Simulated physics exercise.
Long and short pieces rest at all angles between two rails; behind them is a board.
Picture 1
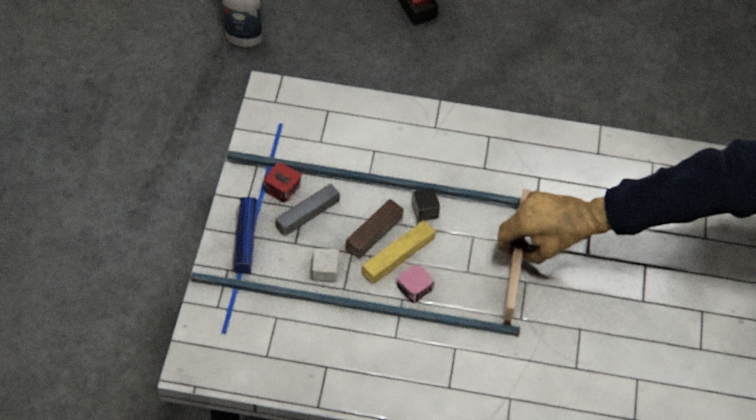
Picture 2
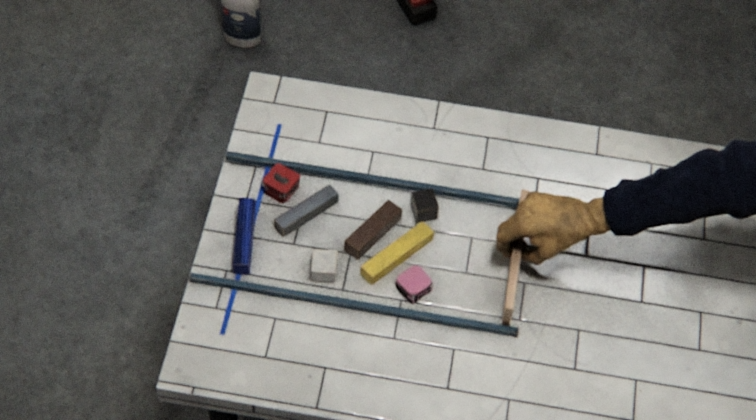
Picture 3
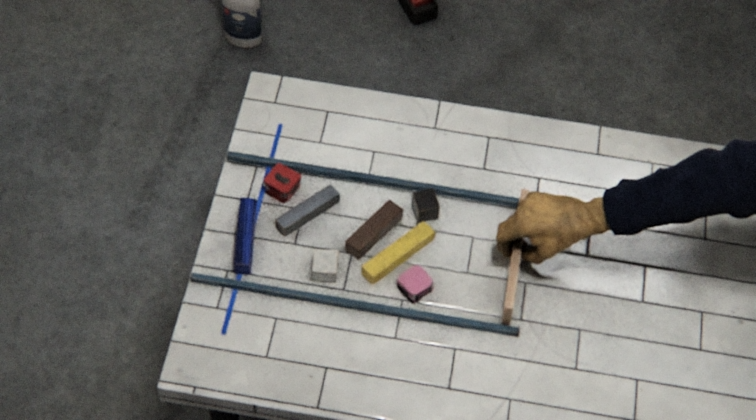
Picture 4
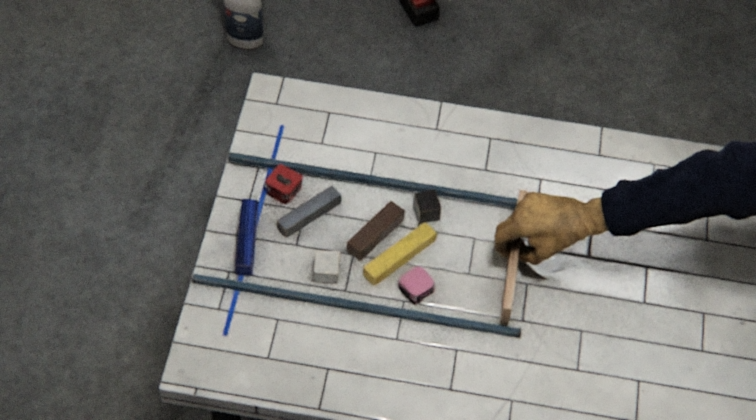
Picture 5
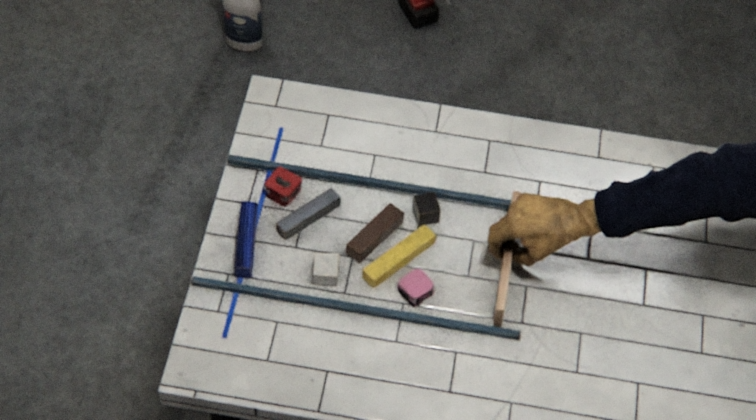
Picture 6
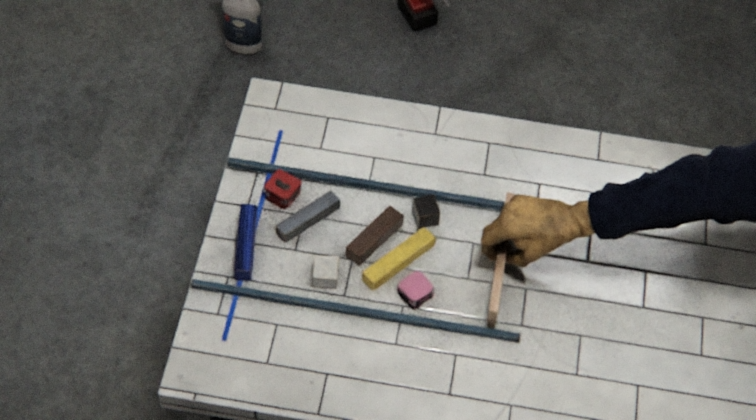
A gloved hand holding a small board upright between two rails, then sliding it slightly left toward scattered coloured blocks lying still.
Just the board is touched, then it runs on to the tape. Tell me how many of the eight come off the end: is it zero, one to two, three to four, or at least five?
The push clears three or four off the end, I'd bet.
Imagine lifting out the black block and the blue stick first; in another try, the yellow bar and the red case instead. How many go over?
Counts - first: 1, second: 1.
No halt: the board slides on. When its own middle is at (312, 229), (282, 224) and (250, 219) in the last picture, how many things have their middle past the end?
Place by place, 0, 1 and 4.
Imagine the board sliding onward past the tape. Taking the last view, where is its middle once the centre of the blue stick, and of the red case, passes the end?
The middle is at (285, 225) when it's the blue stick, and at (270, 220) when it's the red case.
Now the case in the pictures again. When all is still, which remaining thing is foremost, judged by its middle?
Grey stick.
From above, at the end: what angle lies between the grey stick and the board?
Angle: Roughly 25 degrees.
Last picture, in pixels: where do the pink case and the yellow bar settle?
Taking them in turn, first comes (226, 265), then (227, 231).
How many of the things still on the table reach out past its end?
The total here is 3.
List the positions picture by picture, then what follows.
In the first picture, blue stick (246, 235); red case (283, 183); grey stick (308, 210); board (517, 256); tape (254, 223).
In the second picture, red case (282, 184); black block (425, 206).
In the third picture, grey stick (308, 210); board (515, 257).
In the fourth picture, blue stick (247, 237); white block (327, 267).
In the fifth picture, red case (284, 187); pink case (416, 288).
In the sixth picture, blue stick (246, 242); red case (283, 190); grey stick (308, 216); board (501, 260); tape (254, 230).
Soon after, none off yet; blue stick at rest near (246, 242); red case at rest near (283, 190); grey stick at rest near (308, 216).
Then, none off yet; blue stick at rest near (246, 242); red case at rest near (283, 190); grey stick moving near (306, 214).
Further on, none off yet; blue stick moved a little near (210, 234); red case moved about its own width near (244, 179); grey stick moved about its own width near (255, 199).
At rest, the number that fall off is three or four; fallen, white block, red case and blue stick.
